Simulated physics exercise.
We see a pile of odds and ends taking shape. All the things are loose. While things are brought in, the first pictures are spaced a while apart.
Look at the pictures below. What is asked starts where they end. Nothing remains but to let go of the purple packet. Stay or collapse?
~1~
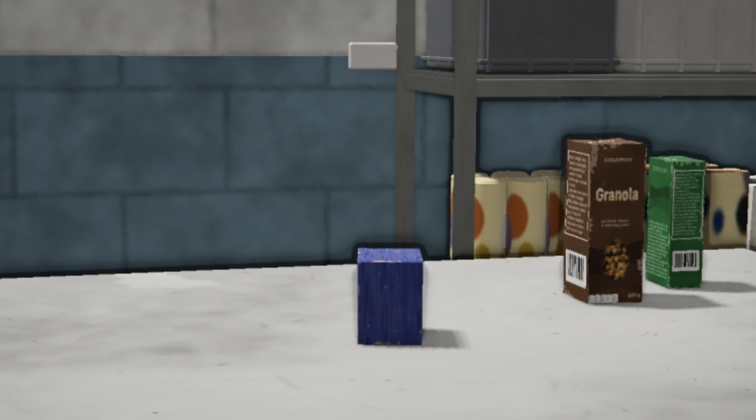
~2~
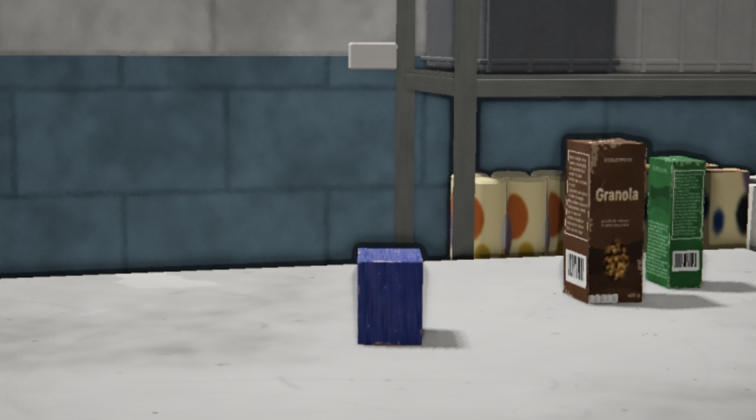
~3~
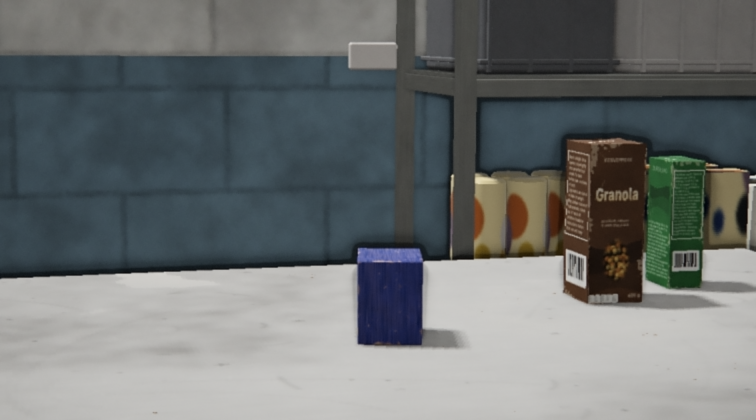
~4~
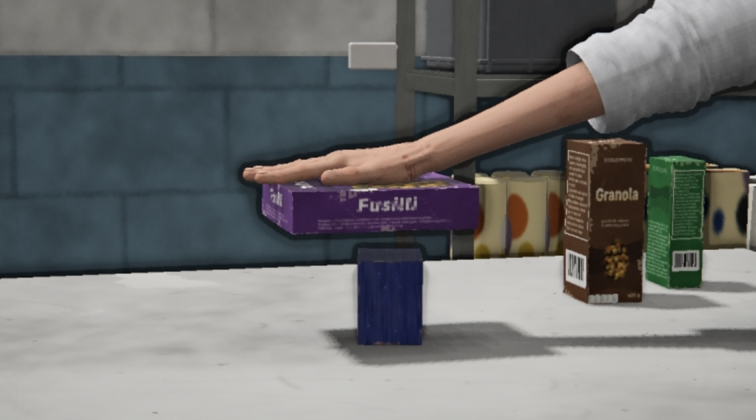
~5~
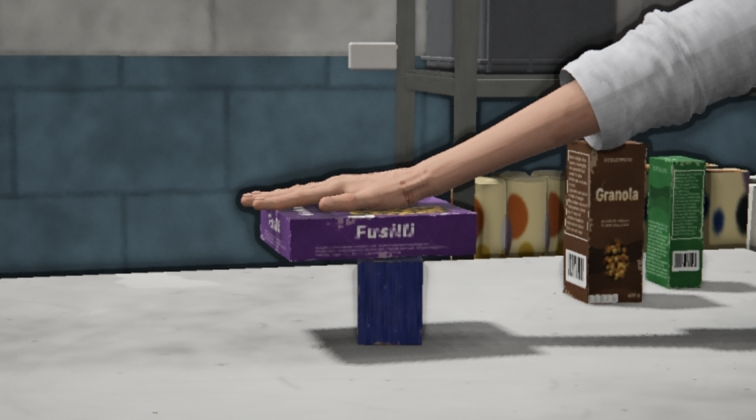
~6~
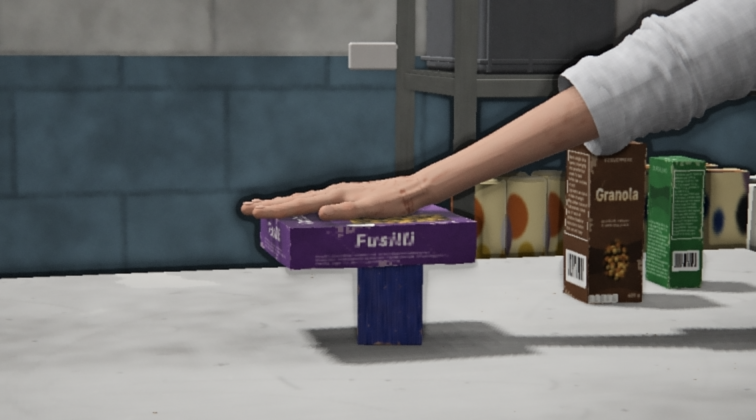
I expect the stack will stand.
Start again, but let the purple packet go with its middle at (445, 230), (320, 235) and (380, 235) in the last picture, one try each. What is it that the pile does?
Collapses; collapses; stays standing.
Then, 0.20 s later than the last frame, all is still.
Then, 0.60 s later than the last frame, purple packet resting near (365, 234).
When it is over, all 4 as before. End places, in pixels of the last picture, purple packet near (365, 234). The pile keeps its balance.
